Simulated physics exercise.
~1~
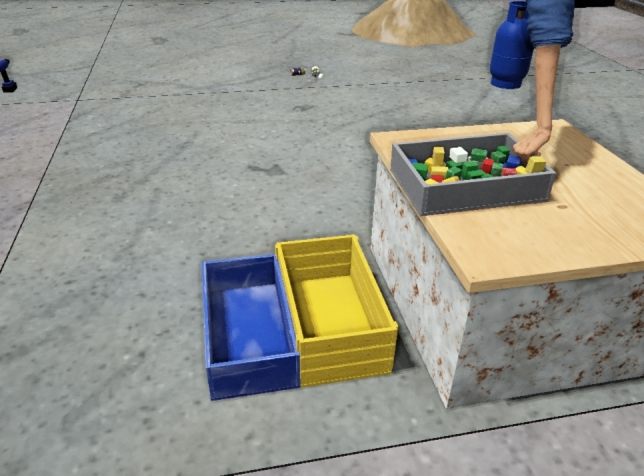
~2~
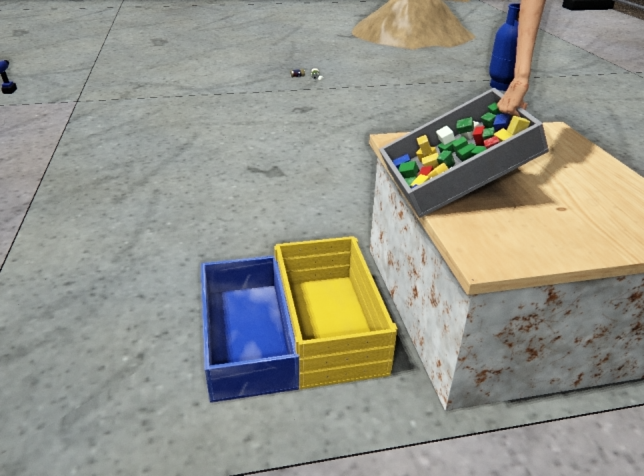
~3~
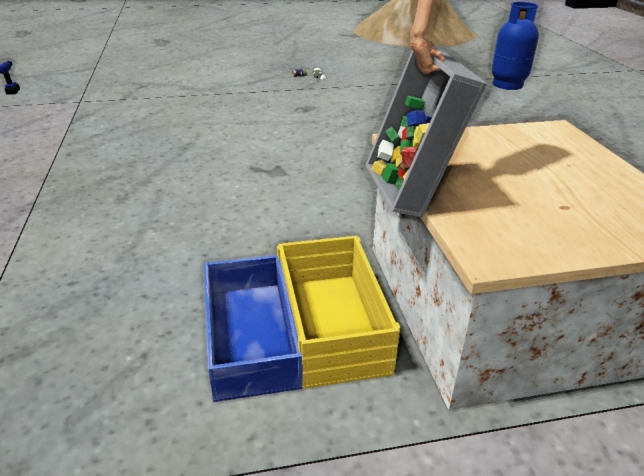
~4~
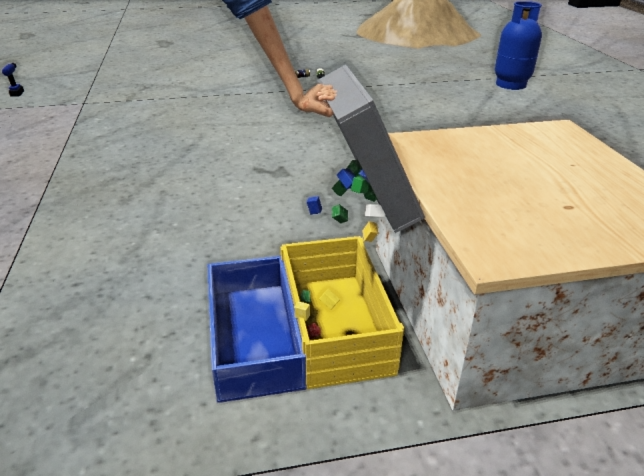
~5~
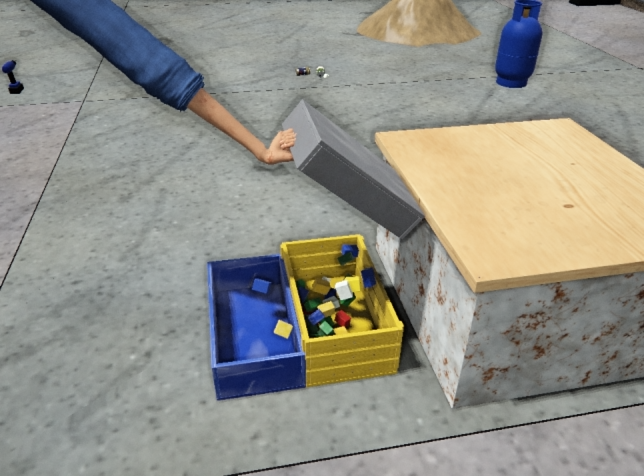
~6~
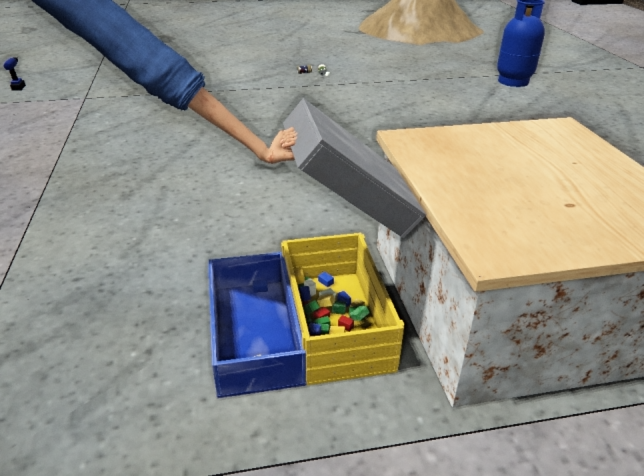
On a concrete floor, a hand tips a grey box, spilling toy bricks mostly into a yellow tote.
